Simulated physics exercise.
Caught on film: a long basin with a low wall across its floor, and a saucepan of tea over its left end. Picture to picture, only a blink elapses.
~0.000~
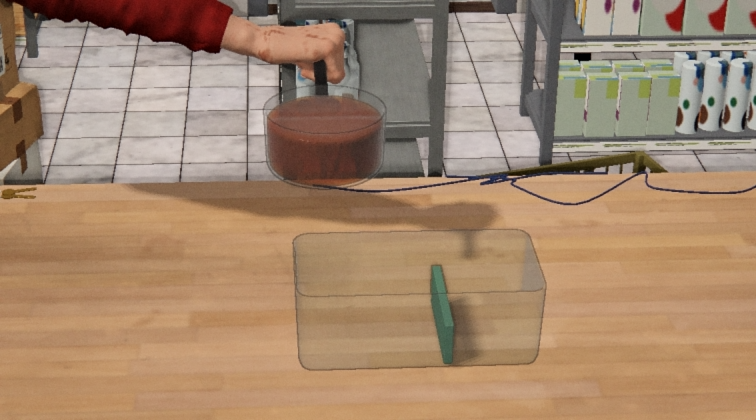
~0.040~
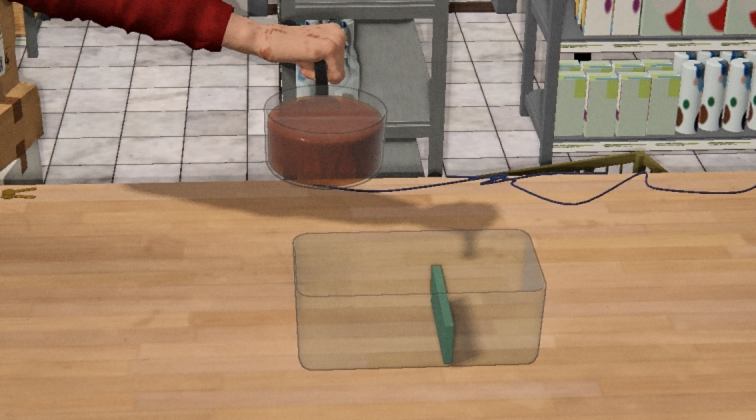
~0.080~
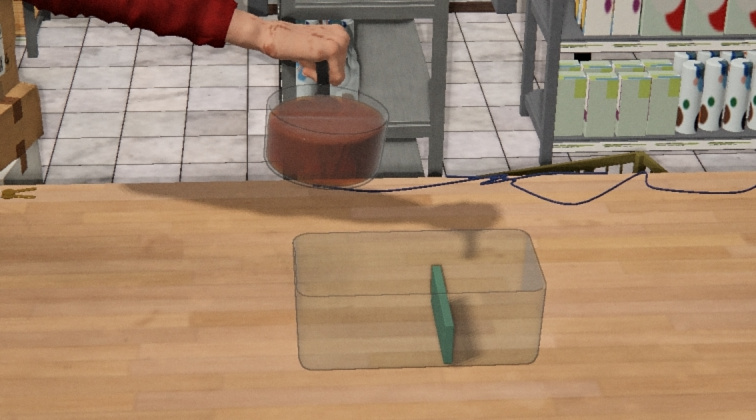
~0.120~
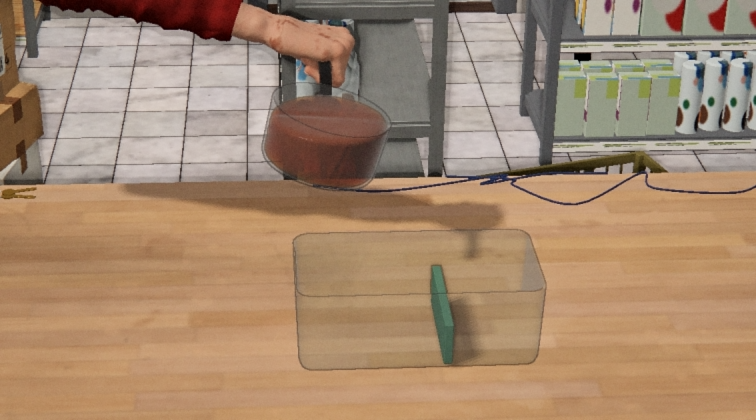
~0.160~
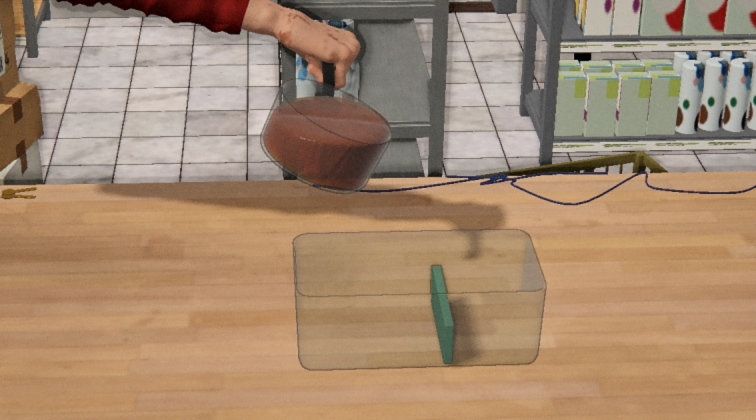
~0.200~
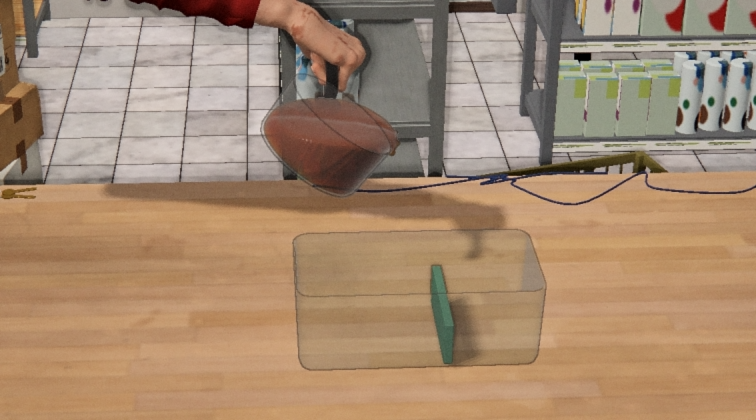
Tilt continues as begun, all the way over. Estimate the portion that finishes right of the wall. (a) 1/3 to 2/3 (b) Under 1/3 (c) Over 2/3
Answer: B.
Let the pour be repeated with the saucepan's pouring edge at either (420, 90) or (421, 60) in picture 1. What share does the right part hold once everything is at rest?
About 55 and 60 per cent.
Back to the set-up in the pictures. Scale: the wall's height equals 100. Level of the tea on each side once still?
40 per cent for the left part, 20 for the right.
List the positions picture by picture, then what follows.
In the first picture, it leans 0°; its right rim is at (385, 109); the tea meets the walls at (266, 117) and (383, 115); the long basin's rim runs from (295, 266) to (537, 260); the wall's top is at (443, 296).
In the second picture, it leans 2°; its right rim is at (386, 111); the tea meets the walls at (266, 117) and (383, 116).
In the third picture, it leans 6°; its right rim is at (388, 116); the tea meets the walls at (268, 114) and (385, 118).
In the fourth picture, it leans 14°; its right rim is at (390, 124); the tea meets the walls at (271, 114) and (388, 119).
In the fifth picture, it leans 24°; its right rim is at (391, 134); the tea meets the walls at (270, 117) and (389, 126); 1 per cent is over the edge.
In the sixth picture, it leans 36°; its right rim is at (390, 147); the tea meets the walls at (267, 116) and (378, 130); 6 per cent is over the edge.
A moment on, the saucepan is tipped right over and 23 per cent is still to pour, 11 is left of the wall and 10 right of it.
Next, the saucepan is tipped right over and 5 per cent is still to pour, 67 is left of the wall and 18 right of it.
Then the saucepan is tipped right over and 1 per cent is still to pour, 59 is left of the wall and 18 right of it.
Later the saucepan is tipped right over and 0 per cent is still to pour, 71 is left of the wall and 19 right of it.
In the end 71 per cent lies left of the wall, 19 right of it and 10 outside.
